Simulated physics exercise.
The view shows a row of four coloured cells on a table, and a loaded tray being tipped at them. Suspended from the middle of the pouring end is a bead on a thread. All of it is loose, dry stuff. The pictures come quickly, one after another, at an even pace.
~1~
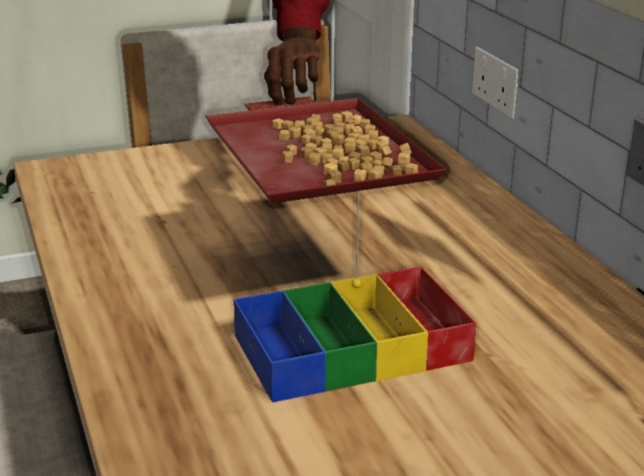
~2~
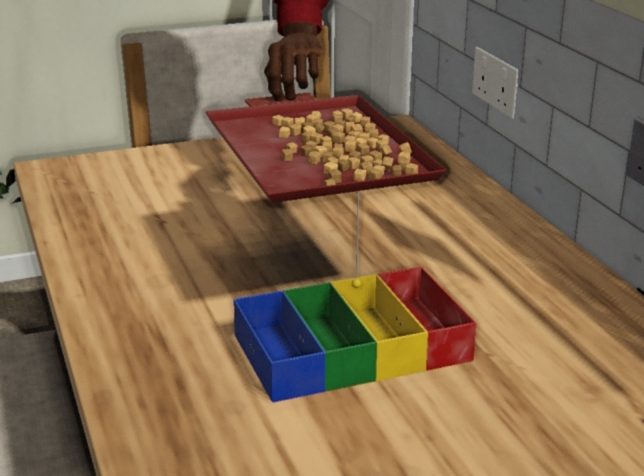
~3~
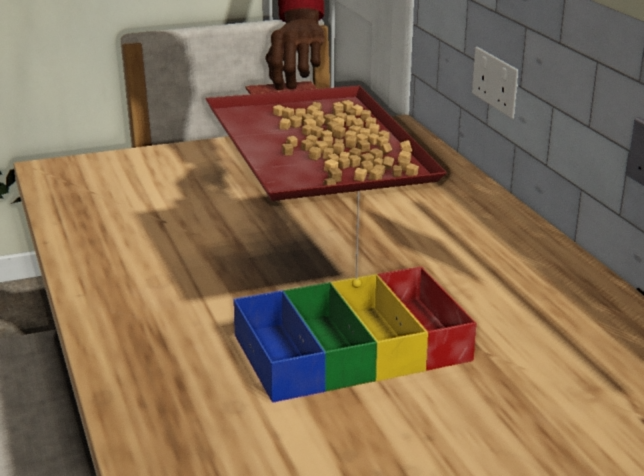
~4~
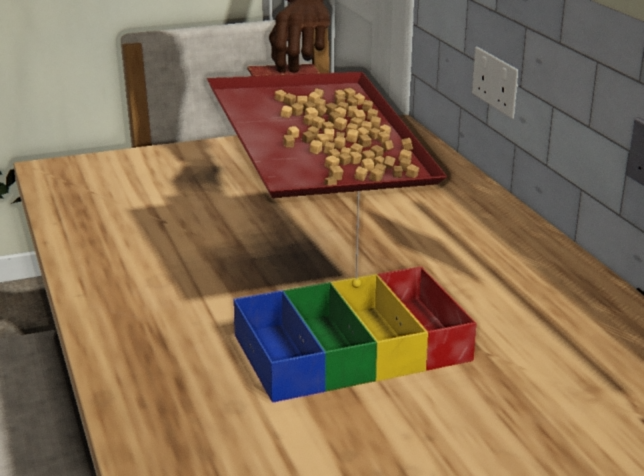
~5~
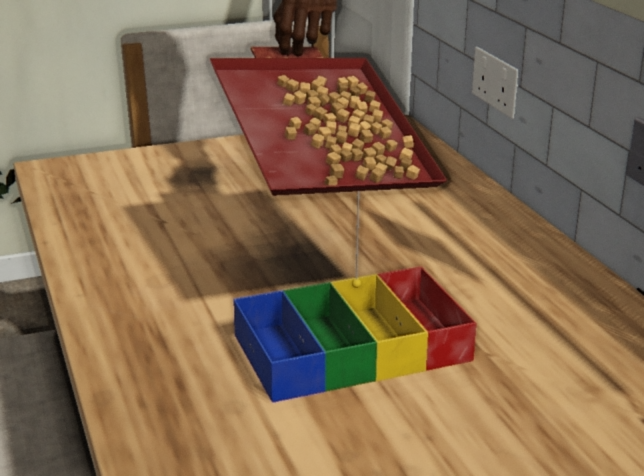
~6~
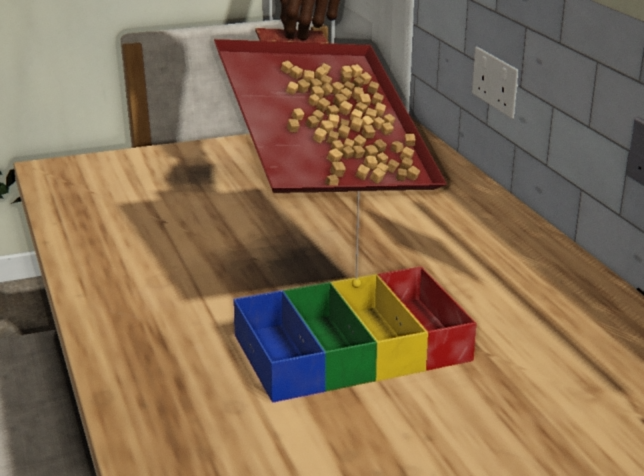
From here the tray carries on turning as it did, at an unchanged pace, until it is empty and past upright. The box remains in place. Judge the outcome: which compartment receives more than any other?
The red compartment receives the most.
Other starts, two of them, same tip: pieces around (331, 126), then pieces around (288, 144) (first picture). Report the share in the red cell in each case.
Estimate: 30 % first, 30 % second.
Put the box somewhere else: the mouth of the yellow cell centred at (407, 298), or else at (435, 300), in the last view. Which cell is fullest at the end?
Try 1 - red; try 2 - the yellow one.
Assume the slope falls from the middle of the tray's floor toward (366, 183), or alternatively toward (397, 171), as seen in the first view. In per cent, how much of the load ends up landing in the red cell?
30 %, give or take, and then 50 %.
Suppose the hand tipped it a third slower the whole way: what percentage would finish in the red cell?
Estimate: Around 40%.
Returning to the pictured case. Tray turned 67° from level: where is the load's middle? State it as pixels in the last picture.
Somewhere about pixel (412, 168).
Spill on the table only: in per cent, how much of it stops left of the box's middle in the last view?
Near 0 %.
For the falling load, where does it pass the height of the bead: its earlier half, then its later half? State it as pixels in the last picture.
First half (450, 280); second half (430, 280).
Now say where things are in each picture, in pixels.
Corners of the pouring end (272, 191) and (438, 168), level; middle of the load (350, 148), small wooden cubes; bead on its thread (356, 283); blue cell (298, 373); green cell (351, 363); yellow cell (402, 353); red cell (451, 343), in the first frame.
Corners of the pouring end (272, 191) and (439, 169), level; middle of the load (350, 146), in the second frame.
Corners of the pouring end (273, 189) and (439, 171), tipped barely, lowest at the right corner; middle of the load (351, 142), in the third frame.
Corners of the pouring end (274, 187) and (439, 174), tipped a little, lowest at the right corner; middle of the load (352, 136), in the fourth frame.
Corners of the pouring end (275, 185) and (440, 177), tipped clearly, lowest at the right corner; middle of the load (354, 130), in the fifth frame.
Corners of the pouring end (276, 183) and (439, 180), tipped clearly, lowest at the right corner; middle of the load (356, 124); blue cell (298, 373); green cell (351, 363); yellow cell (402, 353); red cell (451, 343), in the sixth frame.
Just after the last frame, tray tipped steeply; the larger part on the tray; roughly a quarter falling or outside the box.
A moment on, tray tipped past a quarter turn; roughly a third in the red cell; about a tenth in the yellow cell; roughly half falling or outside the box.
Further on, tray tipped past a quarter turn; roughly a third in the red cell; about a tenth in the yellow cell; roughly half falling or outside the box.
When it is over, tray tipped past a quarter turn; roughly a third in the red cell; about a tenth in the yellow cell; not one in the blue cell; not one in the green cell; roughly half outside the box.
